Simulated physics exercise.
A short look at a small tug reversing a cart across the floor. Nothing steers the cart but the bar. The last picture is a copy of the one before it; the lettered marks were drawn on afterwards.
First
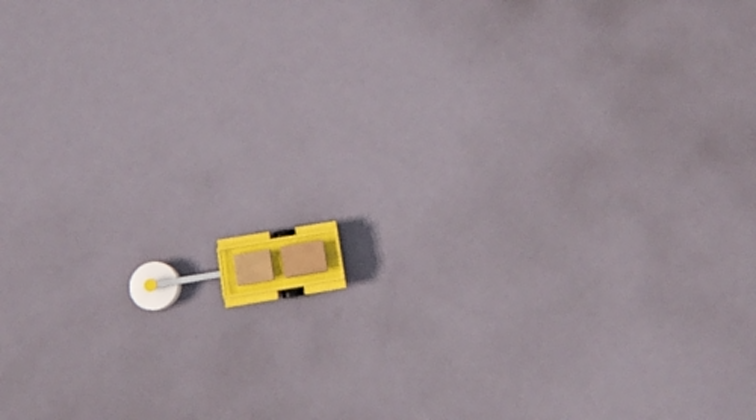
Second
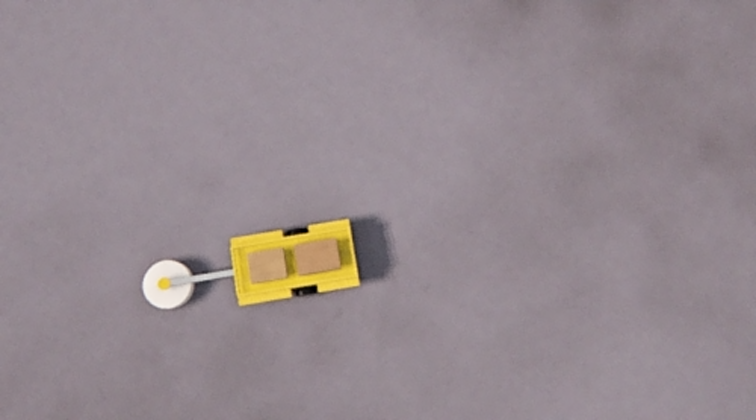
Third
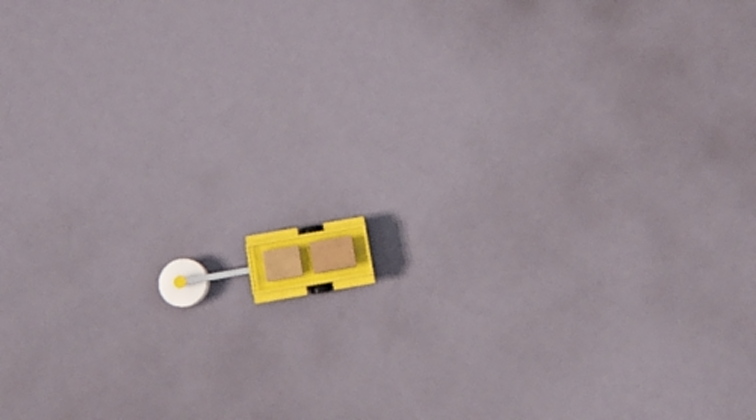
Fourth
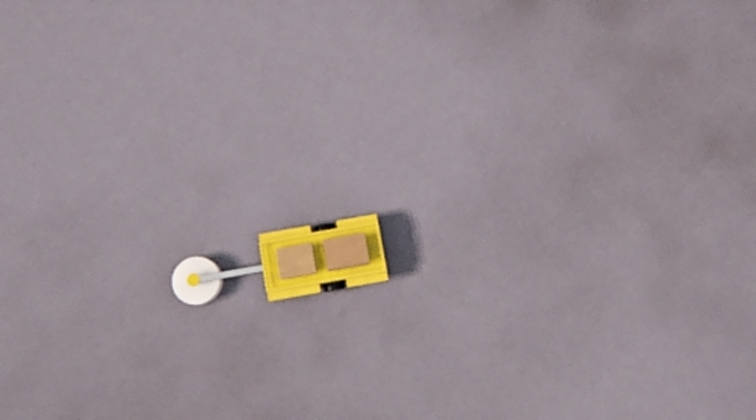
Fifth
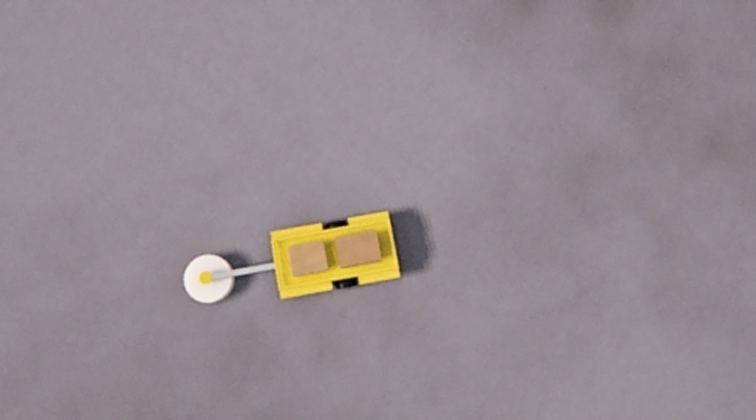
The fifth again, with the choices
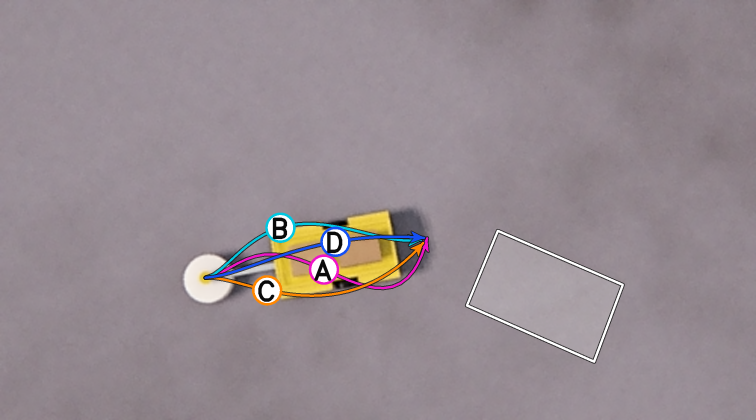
A yellow cart carrying two tan blocks moved slowly a short way to the right across a gray floor, with a small round white robot joined to its left side by a thin bar.
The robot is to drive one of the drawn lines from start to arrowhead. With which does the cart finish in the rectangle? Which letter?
The robot should drive B.
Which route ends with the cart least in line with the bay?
The widest miss is C.
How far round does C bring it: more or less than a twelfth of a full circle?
It turns more than that.
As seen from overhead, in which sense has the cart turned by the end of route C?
It turns anticlockwise.
On the marked copy, A from (205, 278) via (324, 270) to (427, 238); B from (205, 278) via (307, 224) to (421, 240); C from (205, 278) via (321, 295) to (423, 243); D from (205, 278) via (309, 247) to (424, 238); the bay at (545, 295).
With B. Early on, robot (277, 232), cart (403, 251).
Further on, robot (357, 233), cart (481, 271).
At the end, robot (426, 240), cart (547, 294); the cart stands in the bay.
As for the rest, A leaves the cart at (547, 196), out of the bay; C leaves the cart at (508, 143), out of the bay; D leaves the cart at (556, 238), out of the bay.
